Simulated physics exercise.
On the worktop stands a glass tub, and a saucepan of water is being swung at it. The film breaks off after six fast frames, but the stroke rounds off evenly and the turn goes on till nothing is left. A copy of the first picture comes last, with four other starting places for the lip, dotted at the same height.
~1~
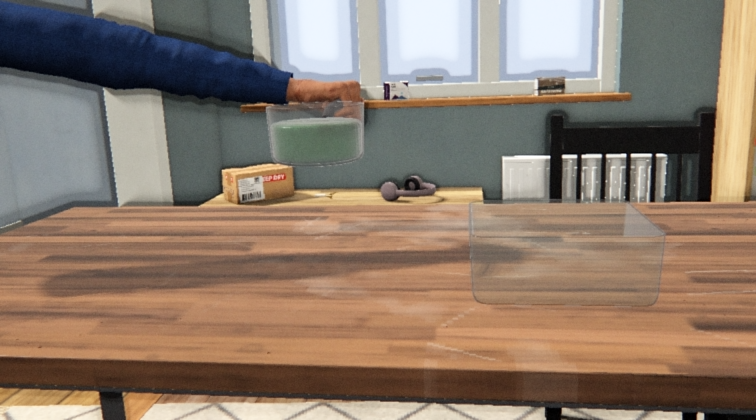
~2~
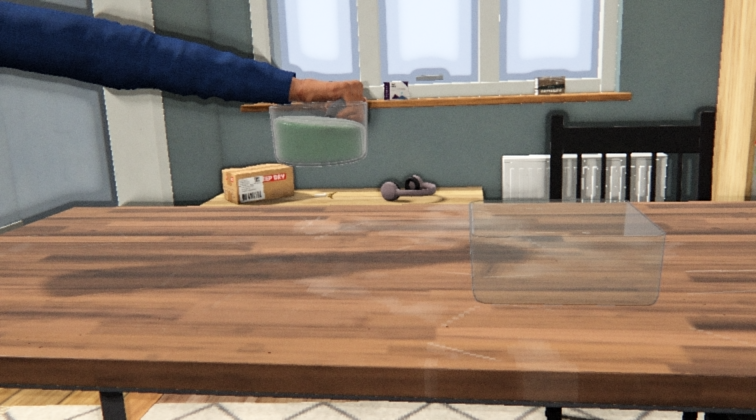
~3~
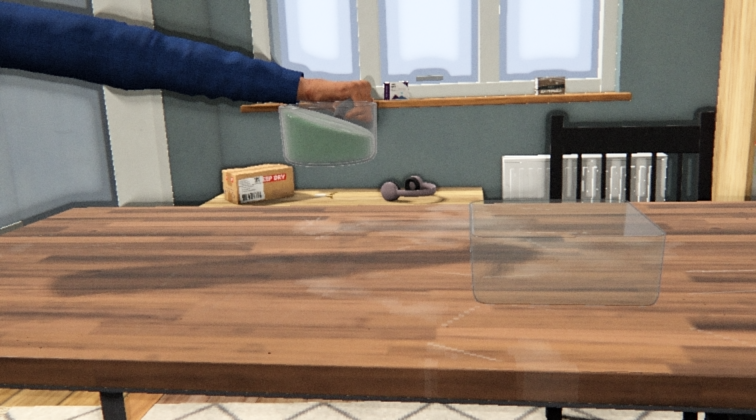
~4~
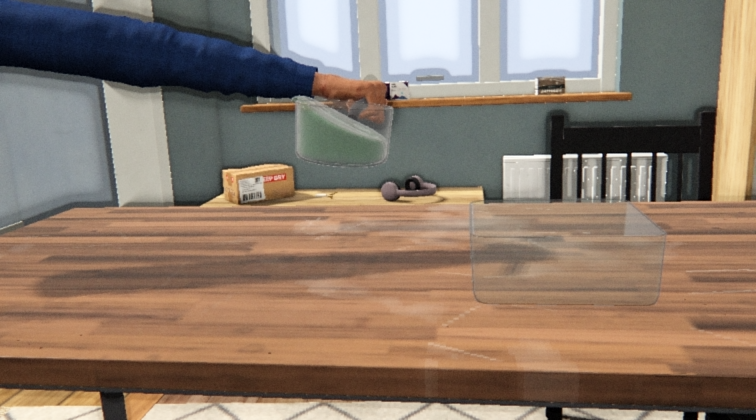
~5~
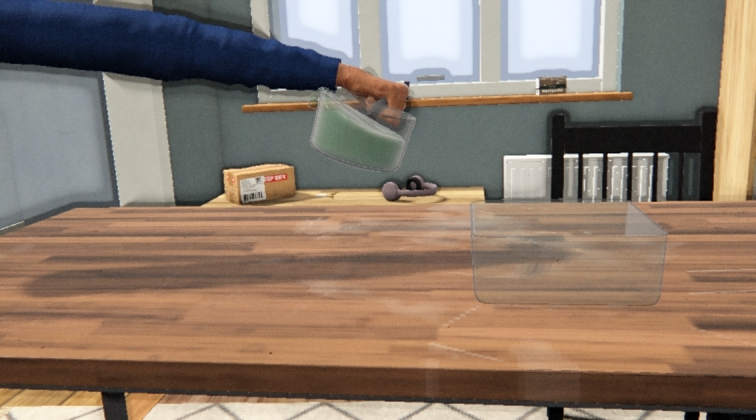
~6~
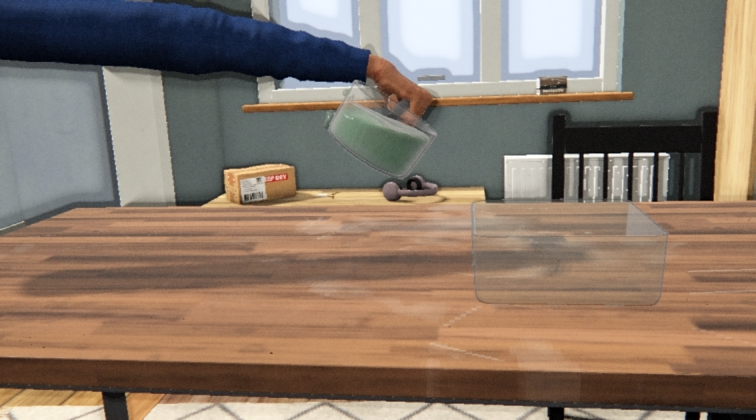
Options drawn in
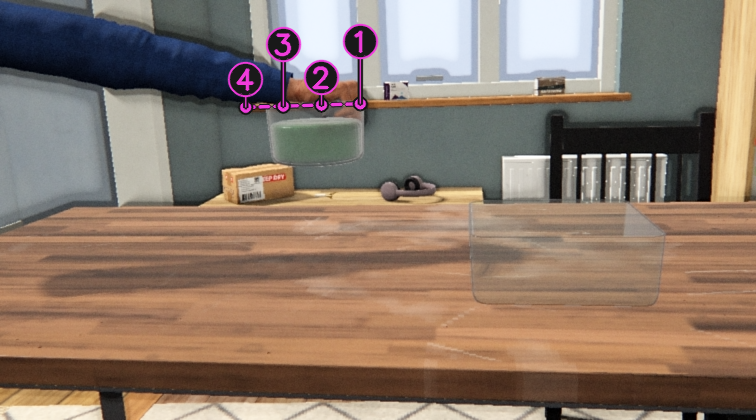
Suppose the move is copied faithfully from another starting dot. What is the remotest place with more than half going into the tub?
The answer is spot 2.
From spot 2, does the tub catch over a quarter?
Yes, it does.
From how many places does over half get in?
Two of them.
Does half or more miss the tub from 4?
Yes, it does.
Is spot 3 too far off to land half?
Yes.
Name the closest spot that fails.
Here it is spot 3.
On the marked copy, 1 at (360, 103); 2 at (321, 105); 3 at (283, 106); 4 at (245, 107).
With 1, about 72 % lands in the tub, 6 % falls short and 22 % goes beside or beyond.
With 2, about 63 % lands in the tub, 16 % falls short and 21 % goes beside or beyond.
With 3, about 27 % lands in the tub, 68 % falls short and 5 % goes beside or beyond.
With 4, about 0 % lands in the tub, 98 % falls short.
